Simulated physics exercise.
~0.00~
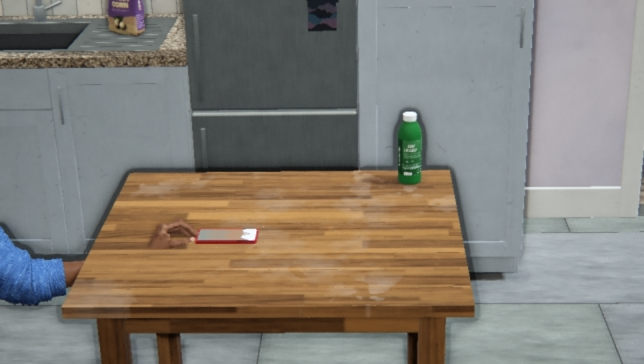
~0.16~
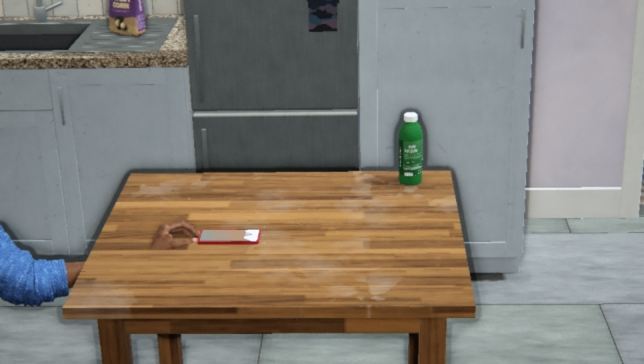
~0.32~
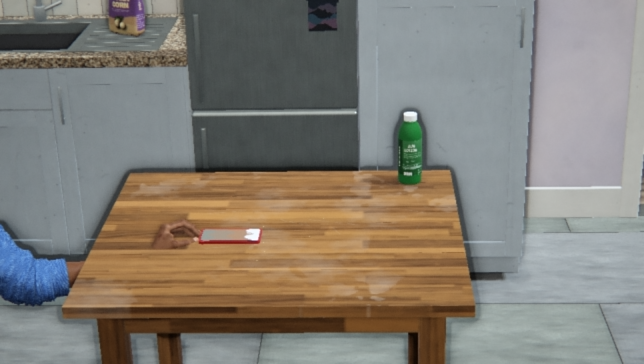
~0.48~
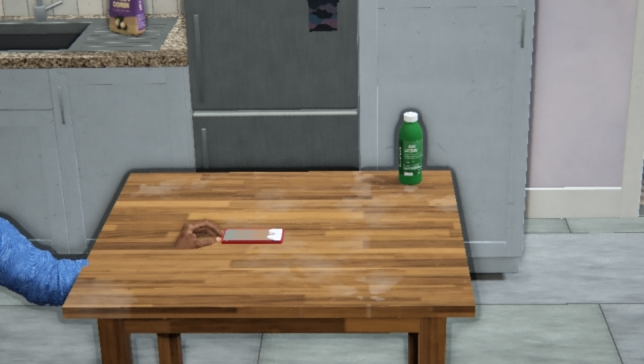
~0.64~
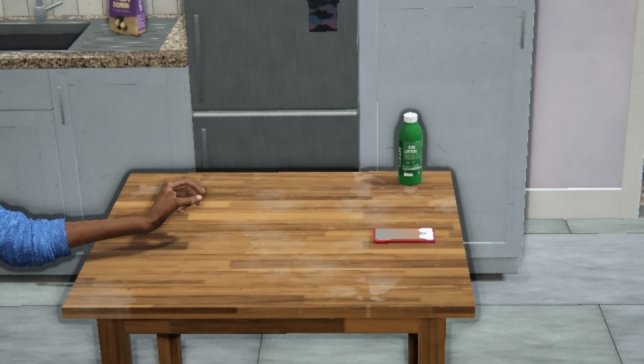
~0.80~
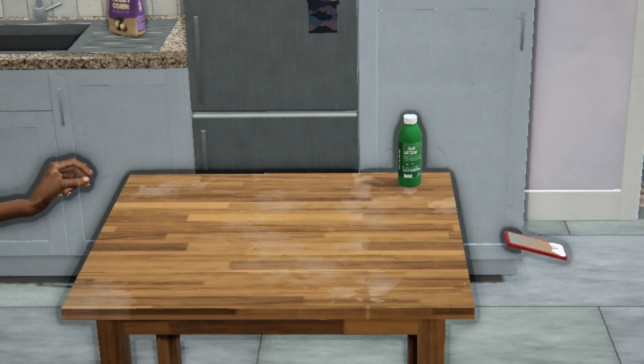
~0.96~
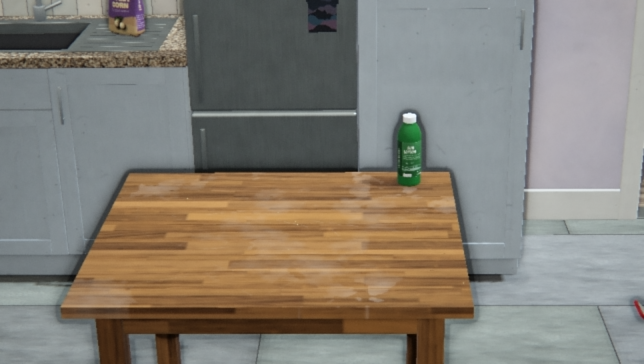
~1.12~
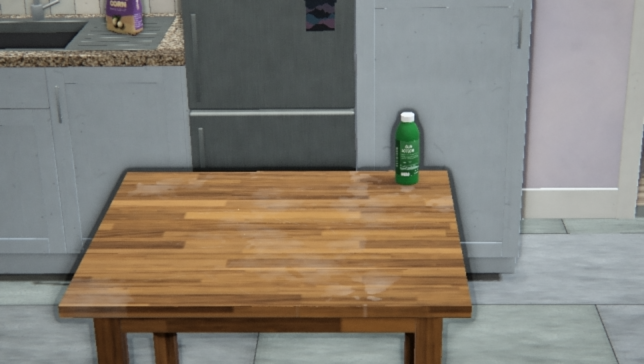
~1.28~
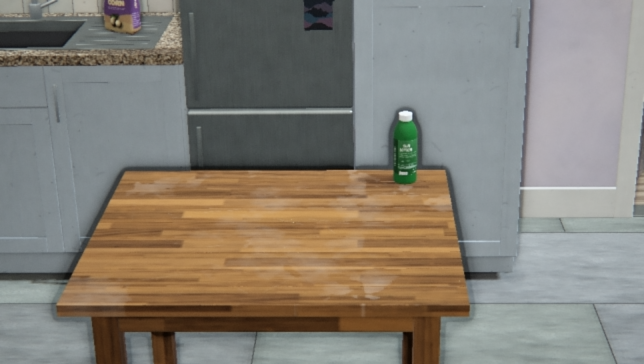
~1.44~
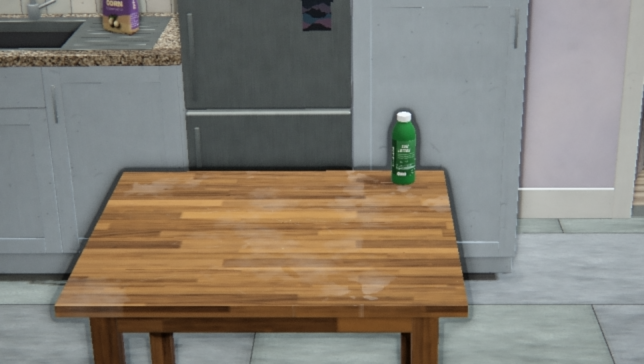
In a kitchen, a hand shoves a red phone rightward off a table past a green bottle.
